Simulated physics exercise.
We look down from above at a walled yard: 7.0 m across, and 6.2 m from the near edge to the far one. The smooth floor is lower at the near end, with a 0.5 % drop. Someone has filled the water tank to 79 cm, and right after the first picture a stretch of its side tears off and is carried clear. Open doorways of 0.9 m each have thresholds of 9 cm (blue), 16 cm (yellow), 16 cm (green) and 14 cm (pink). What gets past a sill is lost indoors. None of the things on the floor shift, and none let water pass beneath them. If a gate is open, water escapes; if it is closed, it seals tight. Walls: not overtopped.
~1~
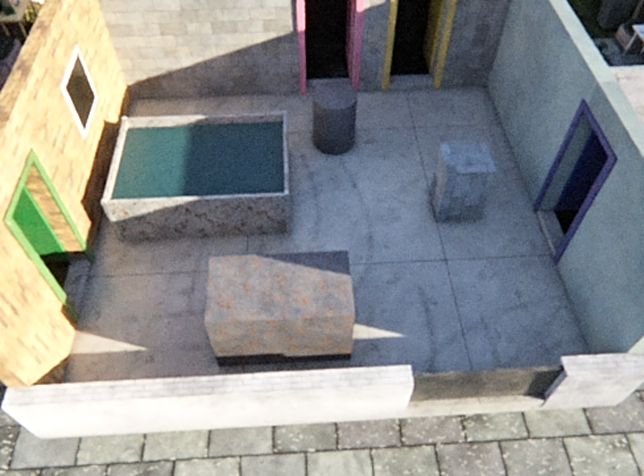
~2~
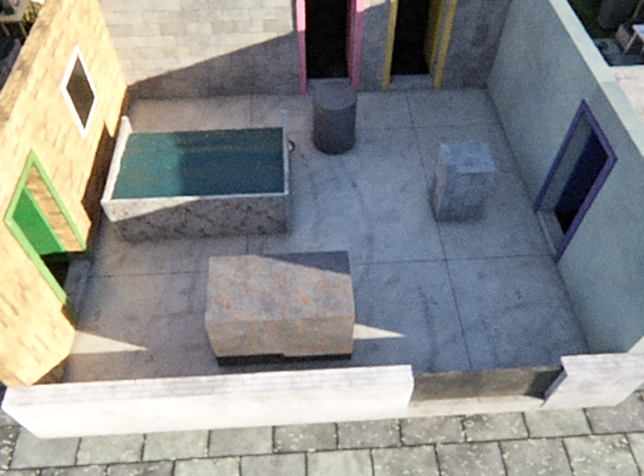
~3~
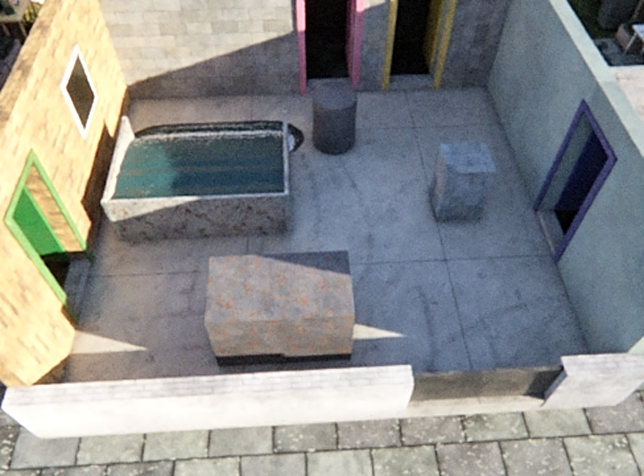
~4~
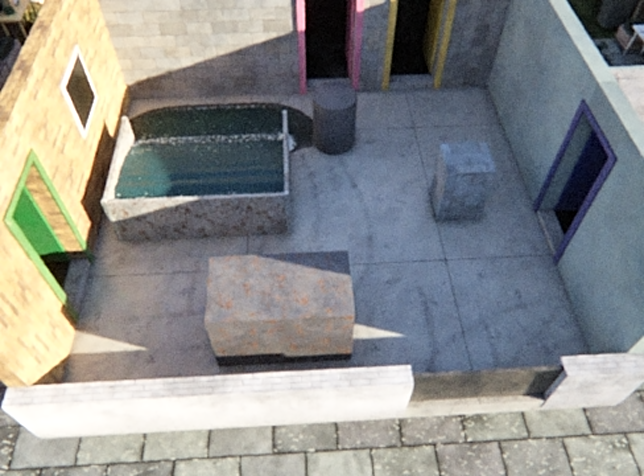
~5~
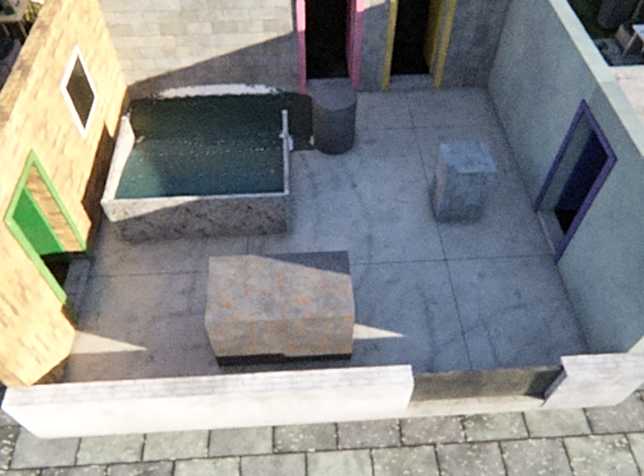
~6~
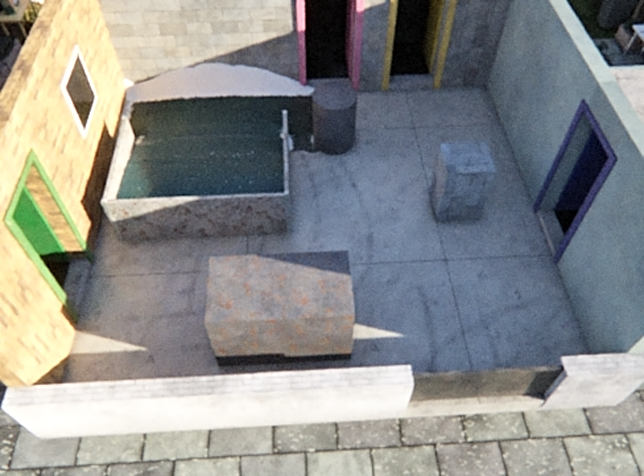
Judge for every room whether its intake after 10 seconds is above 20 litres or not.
At the end, blue door: Not over, yellow door: Not over, green door: Not over, pink door: Over.
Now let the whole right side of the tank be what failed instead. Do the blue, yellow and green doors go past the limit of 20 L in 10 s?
For blue, too much; for yellow, too little; for green, too little.
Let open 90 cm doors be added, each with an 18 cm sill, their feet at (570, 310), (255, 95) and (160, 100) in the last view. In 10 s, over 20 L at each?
In sequence the answers are less than that, more than that and more than that.
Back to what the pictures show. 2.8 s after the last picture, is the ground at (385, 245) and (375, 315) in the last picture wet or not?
I'd say spared, then spared.
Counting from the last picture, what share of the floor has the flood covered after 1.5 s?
Close to 30 in a hundred parts are wet.
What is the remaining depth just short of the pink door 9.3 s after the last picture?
It's about 9.0 cm.
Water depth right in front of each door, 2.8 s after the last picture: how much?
In centimetres - blue: 7, yellow: 12, green: 11, pink: 20.
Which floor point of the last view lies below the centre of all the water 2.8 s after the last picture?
Roughly (267, 155) in the last picture.
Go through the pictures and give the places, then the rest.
The first frame shows the water tank at (202, 158) is whole and still, 79 cm deep.
In the second frame, the front is at a hidden place, 1.4 m from the gap on the water tank's far side; 0.7 m2 of floor is under water; 79 cm left at the back of the water tank.
In the third frame, the front is at a hidden place, 1.6 m from the gap on the water tank's far side; 2.2 m2 of floor is under water; 78 cm left at the back of the water tank.
In the fourth frame, water pours out on the water tank's far side and has run 1.9 m, to a hidden place; typically 13 cm deep outside, 70 cm at the water tank's back.
In the fifth frame, the front is at a hidden place, 2.3 m from the gap on the water tank's far side; 5.8 m2 of floor is under water; 67 cm left at the back of the water tank.
In the sixth frame, water pours out on the water tank's far side and has run 2.7 m, to a hidden place; typically 15 cm deep outside, 65 cm at the water tank's back.
Then, 0.7 s after the last picture water covers 20 % of the floor and is deepest (64 cm) near (131, 100); blue door not reached, yellow door 3 cm at the sill, 0 L in, green door not reached, pink door 23 cm at the sill, 4 L in.
Then, 1.5 s after the last picture water covers 30 % of the floor and is deepest (46 cm) near (131, 100); blue door not reached, yellow door 11 cm at the sill, 0 L in, green door not reached, pink door 20 cm at the sill, 26 L in.
Then, 2.8 s after the last picture water covers 55 % of the floor and is deepest (34 cm) near (485, 98); blue door 7 cm at the sill, 0 L in, yellow door 12 cm at the sill, 0 L in, green door 11 cm at the sill, 0 L in, pink door 20 cm at the sill, 40 L in.
Then, 5.3 s after the last picture water covers 90 % of the floor and is deepest (22 cm) near (586, 366); blue door 10 cm at the sill, 0 L in, yellow door 8 cm at the sill, 0 L in, green door 4 cm at the sill, 0 L in, pink door 16 cm at the sill, 54 L in.
Then, 9.3 s after the last picture water covers 100 % of the floor and is deepest (16 cm) near (186, 402); blue door 6 cm at the sill, 2 L in, yellow door 7 cm at the sill, 0 L in, green door 4 cm at the sill, 0 L in, pink door 9 cm at the sill, 56 L in.
